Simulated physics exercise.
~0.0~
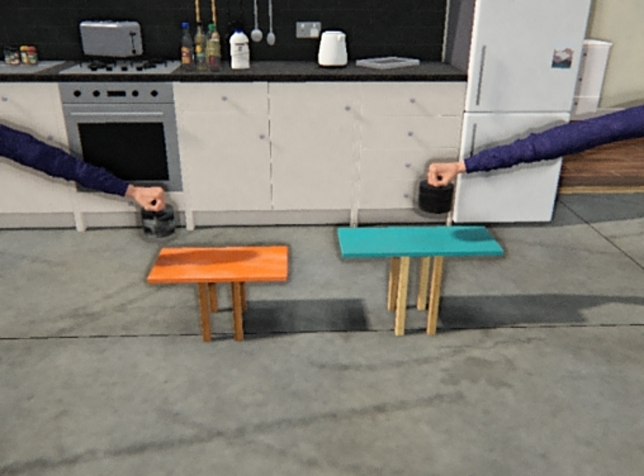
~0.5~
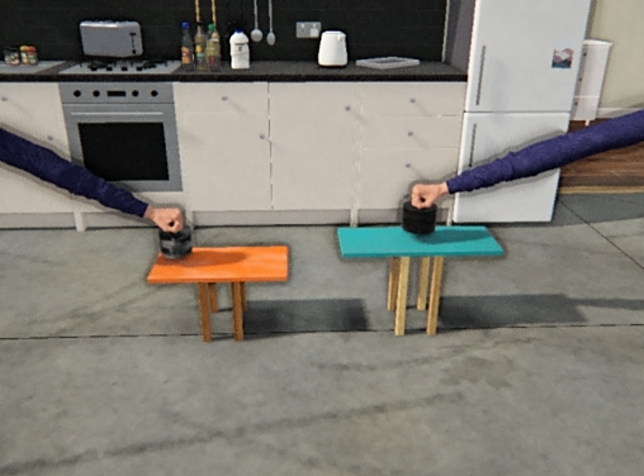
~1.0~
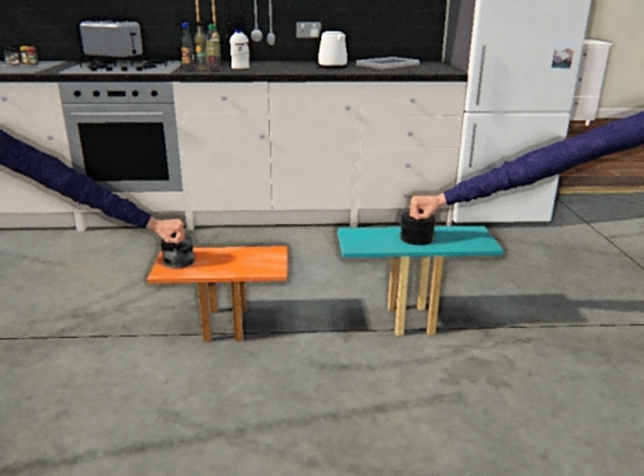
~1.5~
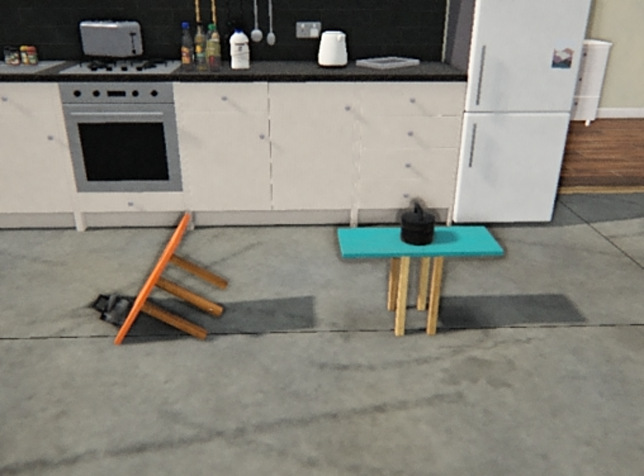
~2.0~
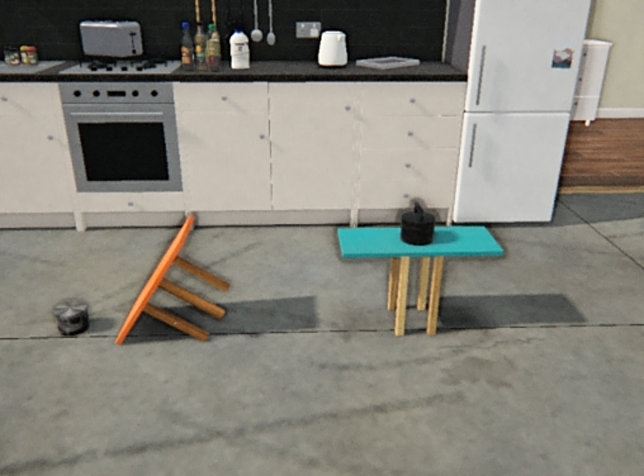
Two hands set pots on small tables; the orange one tips over, the turquoise stands.
